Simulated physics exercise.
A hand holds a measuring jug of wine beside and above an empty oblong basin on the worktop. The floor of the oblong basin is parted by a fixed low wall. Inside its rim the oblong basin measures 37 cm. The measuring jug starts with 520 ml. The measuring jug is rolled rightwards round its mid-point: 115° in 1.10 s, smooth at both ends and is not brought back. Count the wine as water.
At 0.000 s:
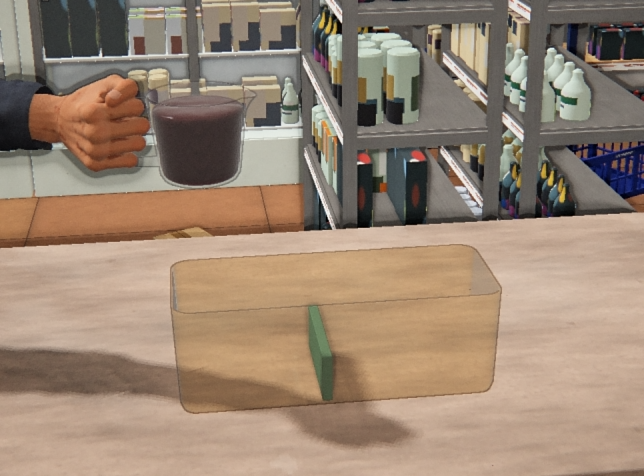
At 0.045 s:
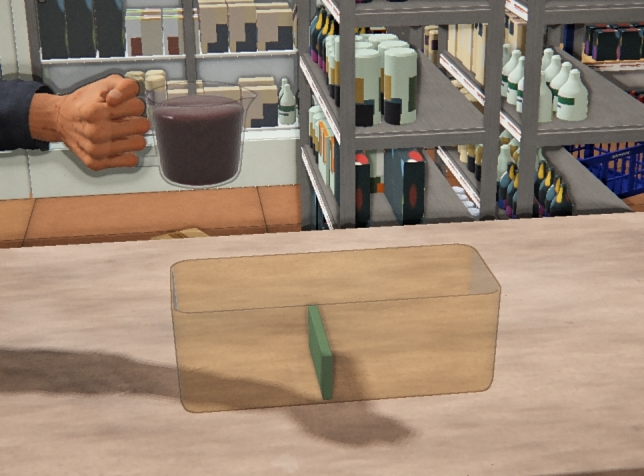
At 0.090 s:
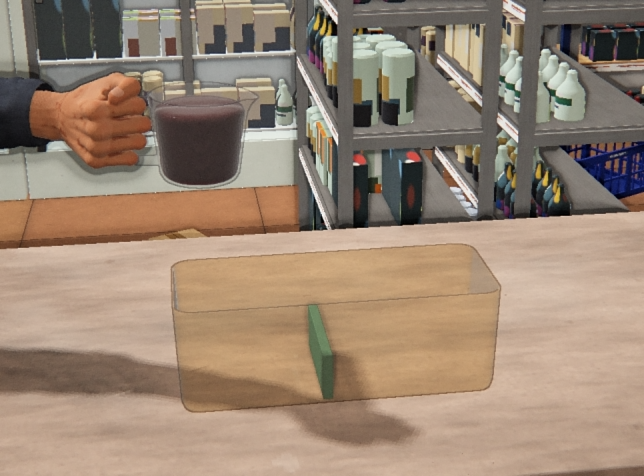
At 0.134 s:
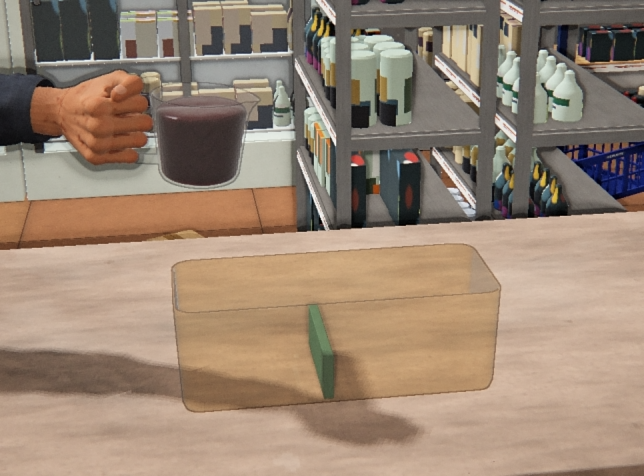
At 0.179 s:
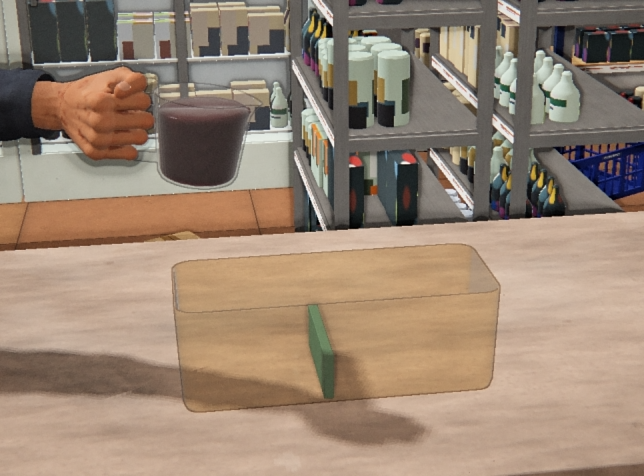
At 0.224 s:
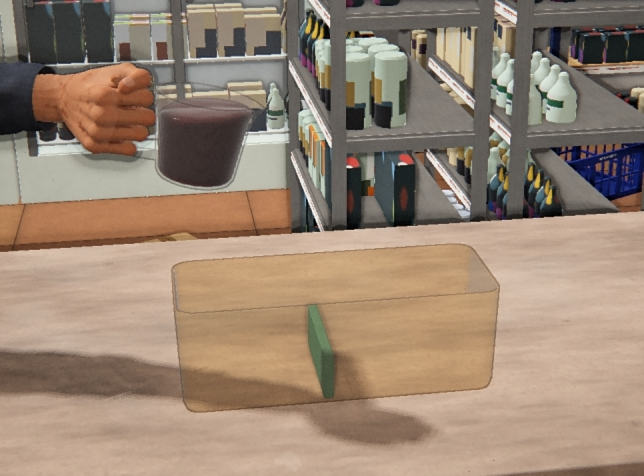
A measuring jug of dark wine, held by a hand at the left, stays upright at first above a clear, empty oblong basin with a green divider on the worktop. The jug then leans slightly rightwards, gradually tilting a little further, while the basin stays still and the shelves behind shift slightly left.
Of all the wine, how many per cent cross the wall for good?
Roughly 61 per cent is past the wall.
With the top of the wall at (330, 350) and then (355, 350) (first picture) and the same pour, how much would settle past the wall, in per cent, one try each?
In turn about 50 and 10 per cent.
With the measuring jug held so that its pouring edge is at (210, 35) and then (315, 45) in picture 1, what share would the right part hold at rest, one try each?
In turn about 10 and 95 per cent.
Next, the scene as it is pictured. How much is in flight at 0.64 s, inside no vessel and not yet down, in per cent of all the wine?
Some 28 per cent.
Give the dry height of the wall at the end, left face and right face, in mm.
Left about 48 mm, right about 46 mm.
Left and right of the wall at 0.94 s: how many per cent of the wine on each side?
Near 18 on the left, 58 on the right.
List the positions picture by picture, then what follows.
It leans 0°; its right rim is at (257, 93); the wine meets the walls at (151, 107) and (245, 104); the oblong basin's rim runs from (172, 288) to (488, 269); the wall's top is at (320, 331), in the first picture.
It leans 0°; its right rim is at (257, 94); the wine meets the walls at (151, 108) and (245, 104), in the second picture.
It leans 2°; its right rim is at (259, 95); the wine meets the walls at (154, 107) and (246, 105), in the third picture.
It leans 4°; its right rim is at (261, 98); the wine meets the walls at (154, 108) and (247, 105), in the fourth picture.
It leans 7°; its right rim is at (263, 102); the wine meets the walls at (156, 109) and (250, 106), in the fifth picture.
It leans 11°; its right rim is at (265, 107); the wine meets the walls at (159, 110) and (254, 108), in the sixth picture.
After 0.64 s the tilt is 72° and 65 per cent is still to pour, 1 is left of the wall and 7 right of it.
After 0.94 s the tilt is 109° and 8 per cent is still to pour, 18 is left of the wall and 58 right of it.
After 1.26 s the tilt is 115° and 0 per cent is still to pour, 39 is left of the wall and 60 right of it.
After 1.60 s the tilt is 115° and 0 per cent is still to pour, 39 is left of the wall and 61 right of it.
In the end 39 per cent lies left of the wall, 61 right of it and 1 outside.
